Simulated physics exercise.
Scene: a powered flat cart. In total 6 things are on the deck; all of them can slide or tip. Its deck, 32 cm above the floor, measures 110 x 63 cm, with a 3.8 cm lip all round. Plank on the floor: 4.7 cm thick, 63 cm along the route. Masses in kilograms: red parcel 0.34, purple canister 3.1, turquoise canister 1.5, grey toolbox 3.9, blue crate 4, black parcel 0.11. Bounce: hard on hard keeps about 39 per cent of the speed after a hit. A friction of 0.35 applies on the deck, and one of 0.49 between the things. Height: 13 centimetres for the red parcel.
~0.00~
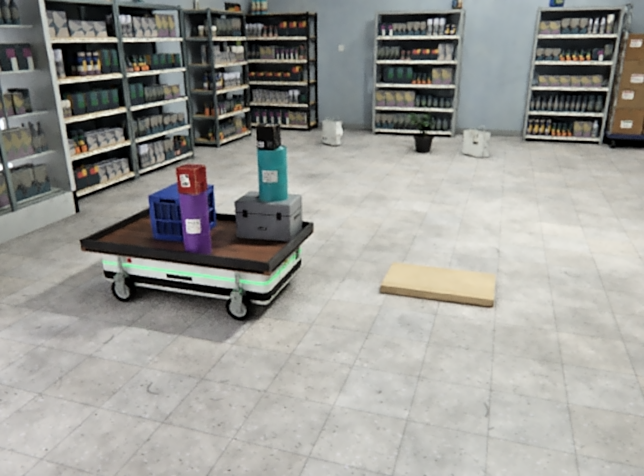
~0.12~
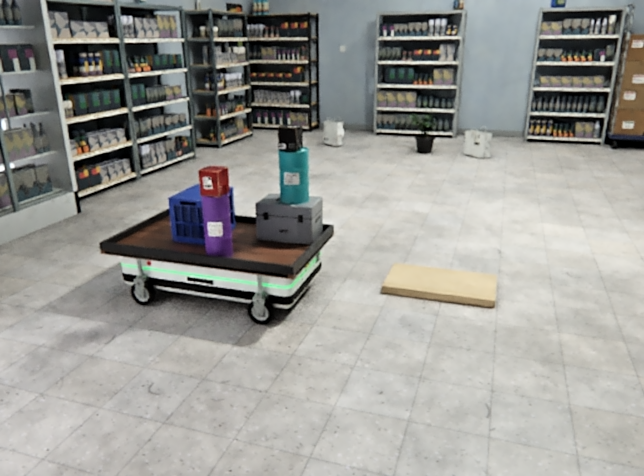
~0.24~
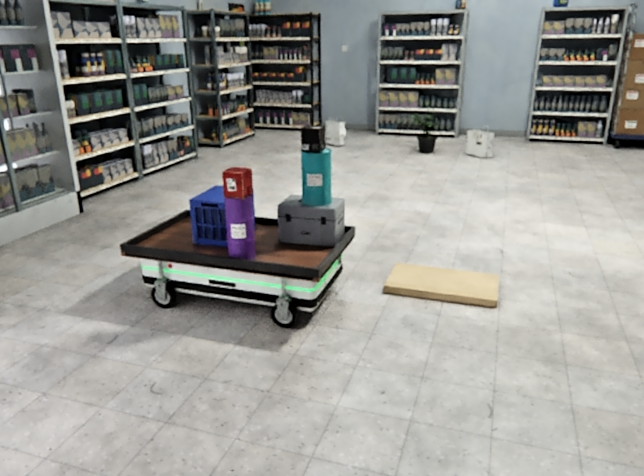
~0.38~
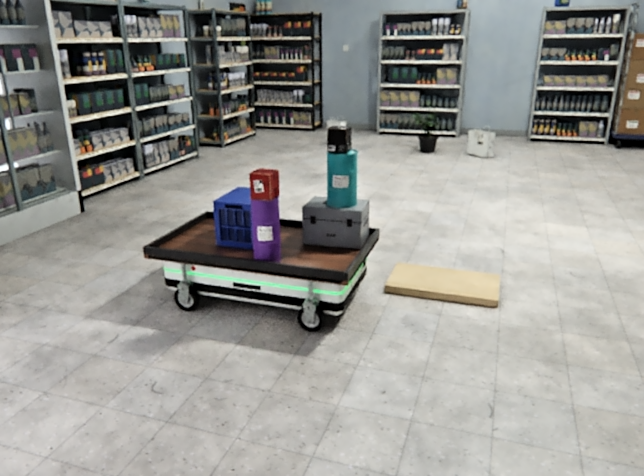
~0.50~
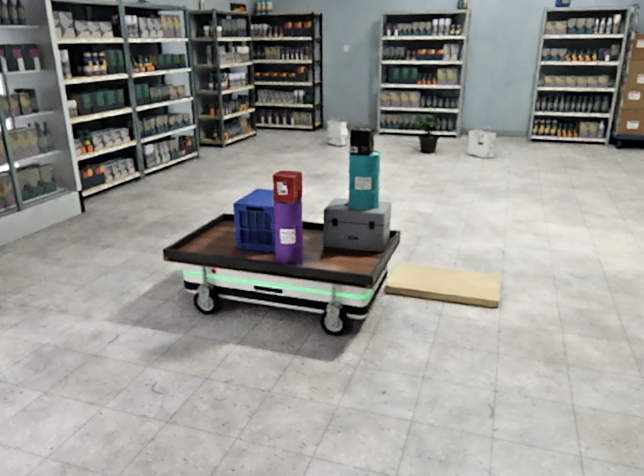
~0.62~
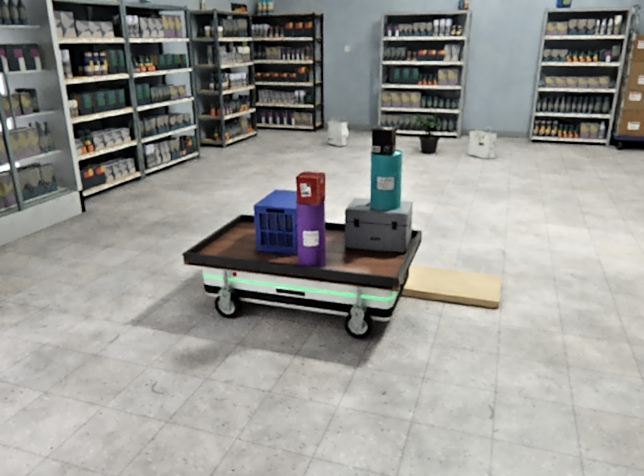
A flat cart carrying a blue crate, a grey toolbox, and stacked purple and turquoise canisters topped with red and black parcels rolled steadily rightward across the tiled floor, nearing a plank.
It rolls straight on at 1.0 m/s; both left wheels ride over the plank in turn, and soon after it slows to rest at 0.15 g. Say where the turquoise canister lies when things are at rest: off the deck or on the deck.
It's going to bail out.
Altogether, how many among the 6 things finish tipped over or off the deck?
The number is 2.
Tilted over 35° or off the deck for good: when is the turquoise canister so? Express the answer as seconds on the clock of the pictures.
Answer: Near 1.6 s.
Around 1.22 s, 122 cm covered; turquoise canister shifted 5 cm near (499, 186); black parcel on its side; grey toolbox shifted 3 cm.
Around 1.72 s, 172 cm covered; turquoise canister now off the deck; black parcel on its side; red parcel at 3° to upright.
Around 2.32 s, 232 cm covered; black parcel on its side; red parcel at 3° to upright; purple canister at 3° to upright.
Finally (3.9 s), off the deck, turquoise canister; on their side or leaning hard on the deck, black parcel; the other 4 still in place (within 10 cm).
